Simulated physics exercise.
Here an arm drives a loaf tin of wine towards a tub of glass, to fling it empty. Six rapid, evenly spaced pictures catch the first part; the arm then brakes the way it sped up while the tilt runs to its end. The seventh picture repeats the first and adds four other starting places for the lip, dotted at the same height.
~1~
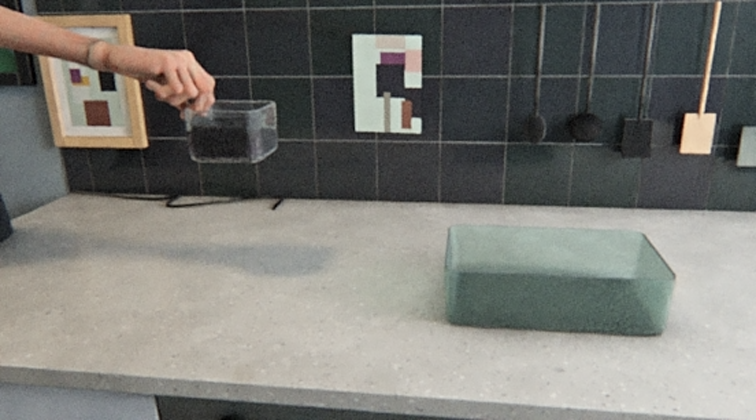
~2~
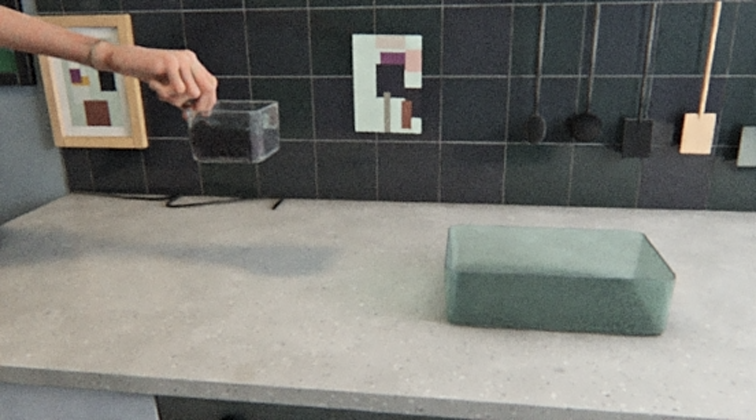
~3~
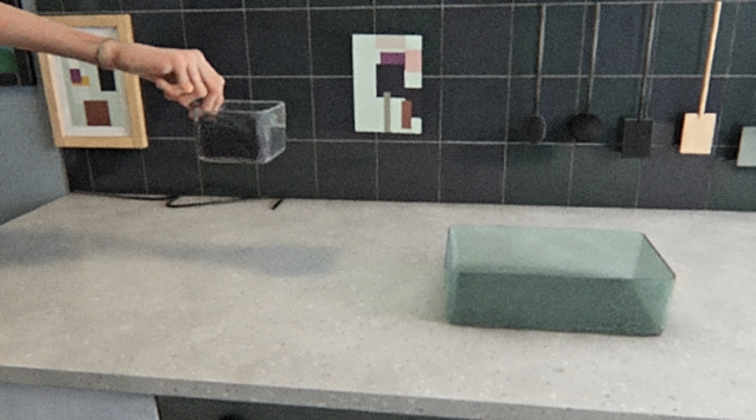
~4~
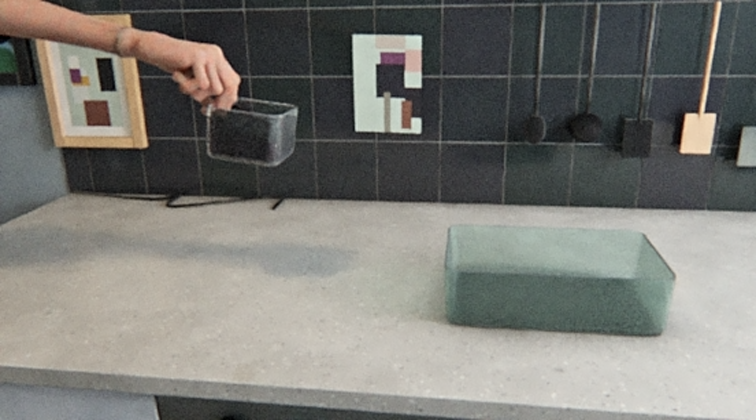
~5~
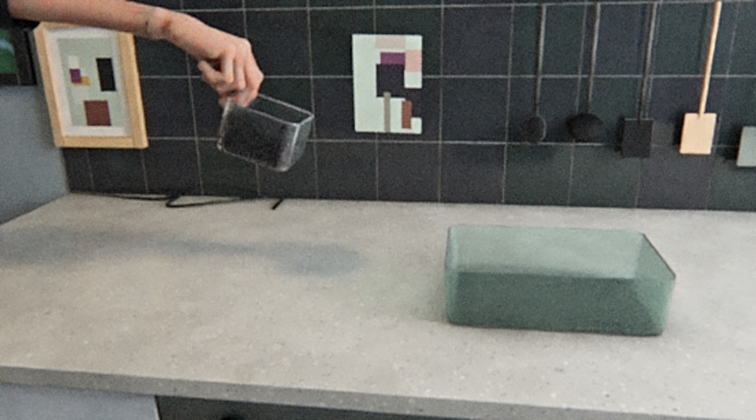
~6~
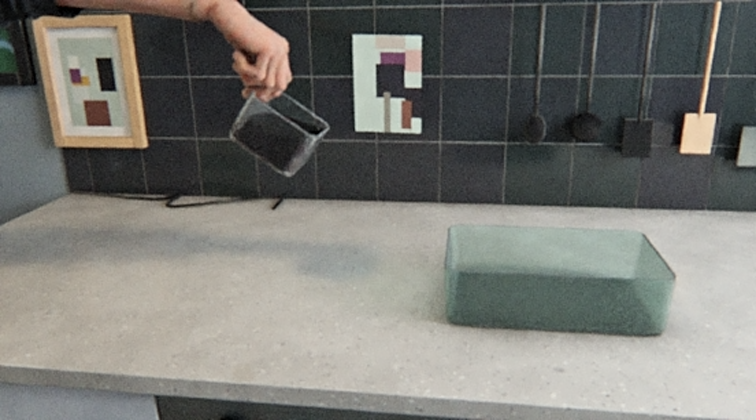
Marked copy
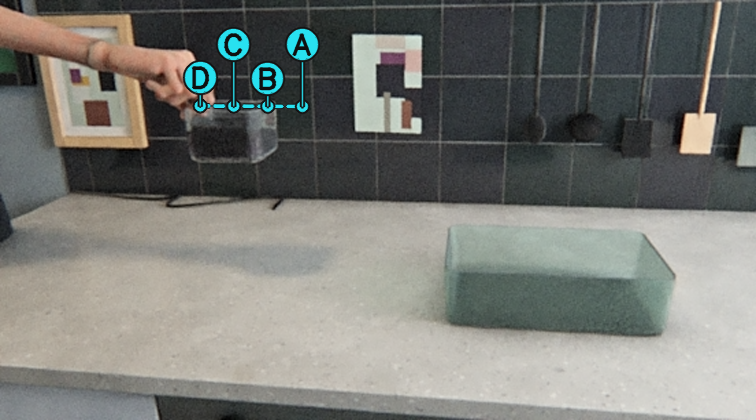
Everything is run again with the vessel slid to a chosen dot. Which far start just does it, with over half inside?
A is the one.
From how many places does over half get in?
One of the four.
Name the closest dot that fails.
Here it is dot B.
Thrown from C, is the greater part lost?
Yes.
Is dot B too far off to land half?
Yes.
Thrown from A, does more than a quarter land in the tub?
Yes.
On the marked copy, A at (302, 106); B at (267, 106); C at (233, 106); D at (200, 105).
With A, about 75 % lands in the tub, 17 % falls short and 8 % goes beside or beyond.
With B, about 7 % lands in the tub, 89 % falls short and 3 % goes beside or beyond.
With C, about 0 % lands in the tub, 100 % falls short.
With D, about 0 % lands in the tub, 100 % falls short.
